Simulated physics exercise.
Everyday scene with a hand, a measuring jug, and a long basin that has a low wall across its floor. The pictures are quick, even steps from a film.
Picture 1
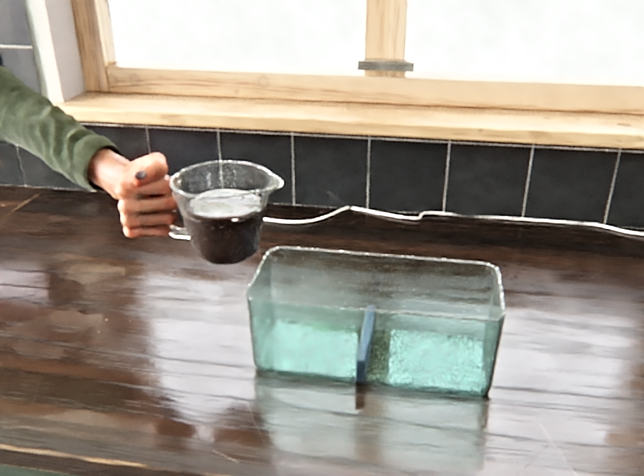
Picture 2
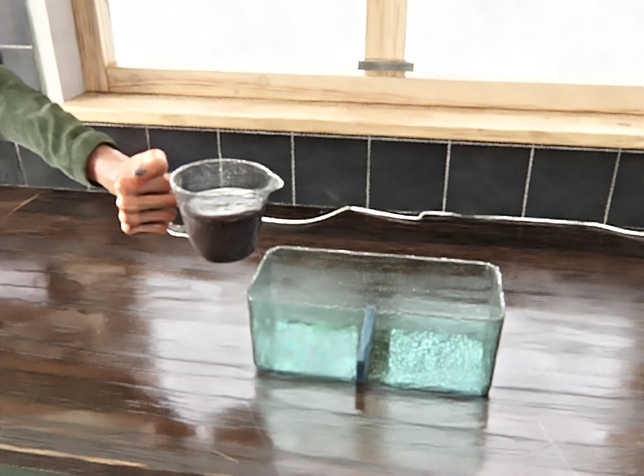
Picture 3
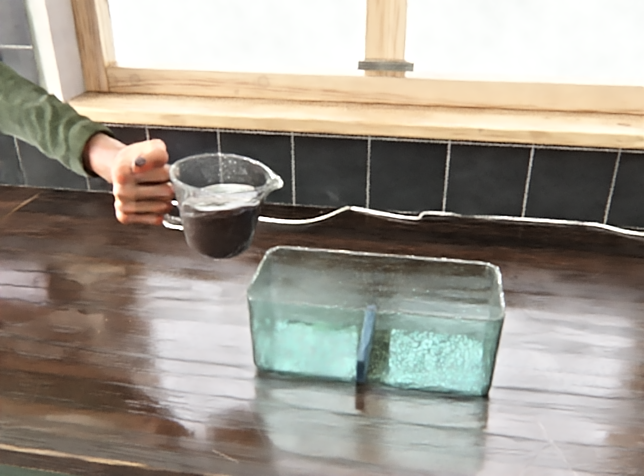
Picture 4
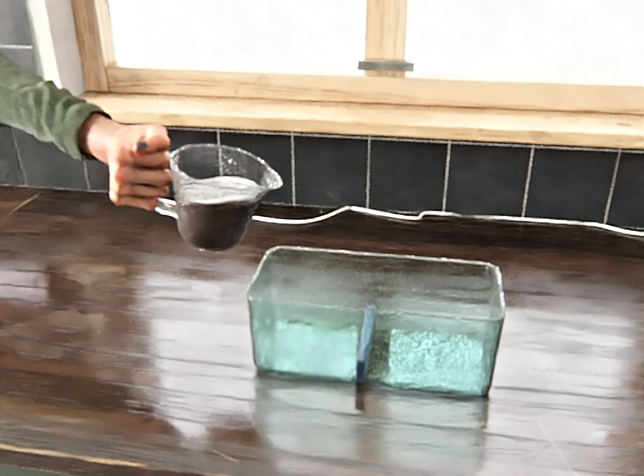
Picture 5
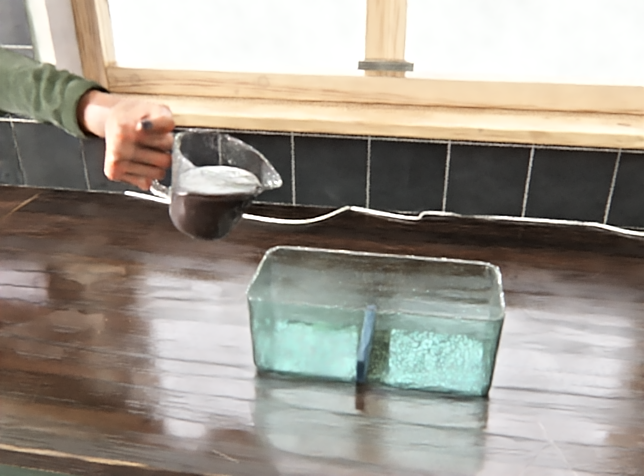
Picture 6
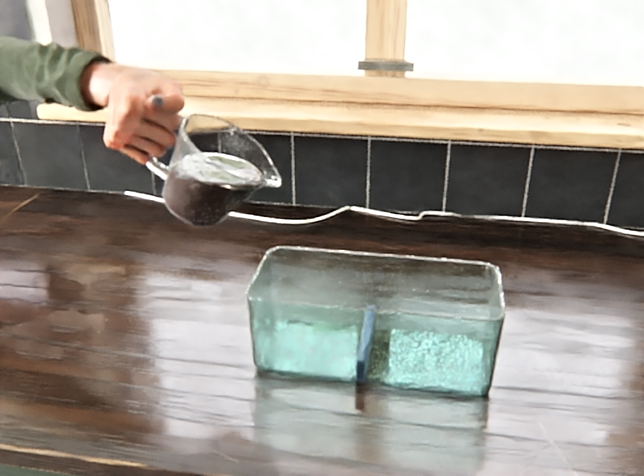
A dark, glossy wooden counter below a pale wood-framed window and a row of black tiles is seen from slightly above by a still camera. A hand in a green sleeve holds a clear glass jug of dark coffee at left, beside a greenish glass basin with a low blue wall across its middle. The hand lifts and turns, leaning the jug rightward, slowly at first, then more steeply.
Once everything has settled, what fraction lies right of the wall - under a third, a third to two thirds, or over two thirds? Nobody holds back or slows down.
The portion right of the wall will reach one third yet stay within two thirds.
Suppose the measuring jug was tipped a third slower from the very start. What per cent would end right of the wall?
It comes to 35 per cent or so.
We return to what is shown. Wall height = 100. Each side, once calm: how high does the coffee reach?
On the left it sits near 30, while on the right it sits near 40.
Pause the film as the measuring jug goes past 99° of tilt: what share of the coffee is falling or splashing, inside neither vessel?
It's about 45 per cent.
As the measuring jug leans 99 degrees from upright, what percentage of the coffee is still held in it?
I'd reckon near 50 percent is still held at that tilt.
A moment on, the tilt is 99° and 50 per cent is still to pour, 6 is left of the wall and 0 right of it.
Next, the tilt is 117° and 1 per cent is still to pour, 30 is left of the wall and 57 right of it.
Then the tilt is 117° and 0 per cent is still to pour, 37 is left of the wall and 57 right of it.
Later the tilt is 117° and 0 per cent is still to pour, 40 is left of the wall and 56 right of it.
At rest 40 per cent lies left of the wall, 56 right of it and 3 outside.
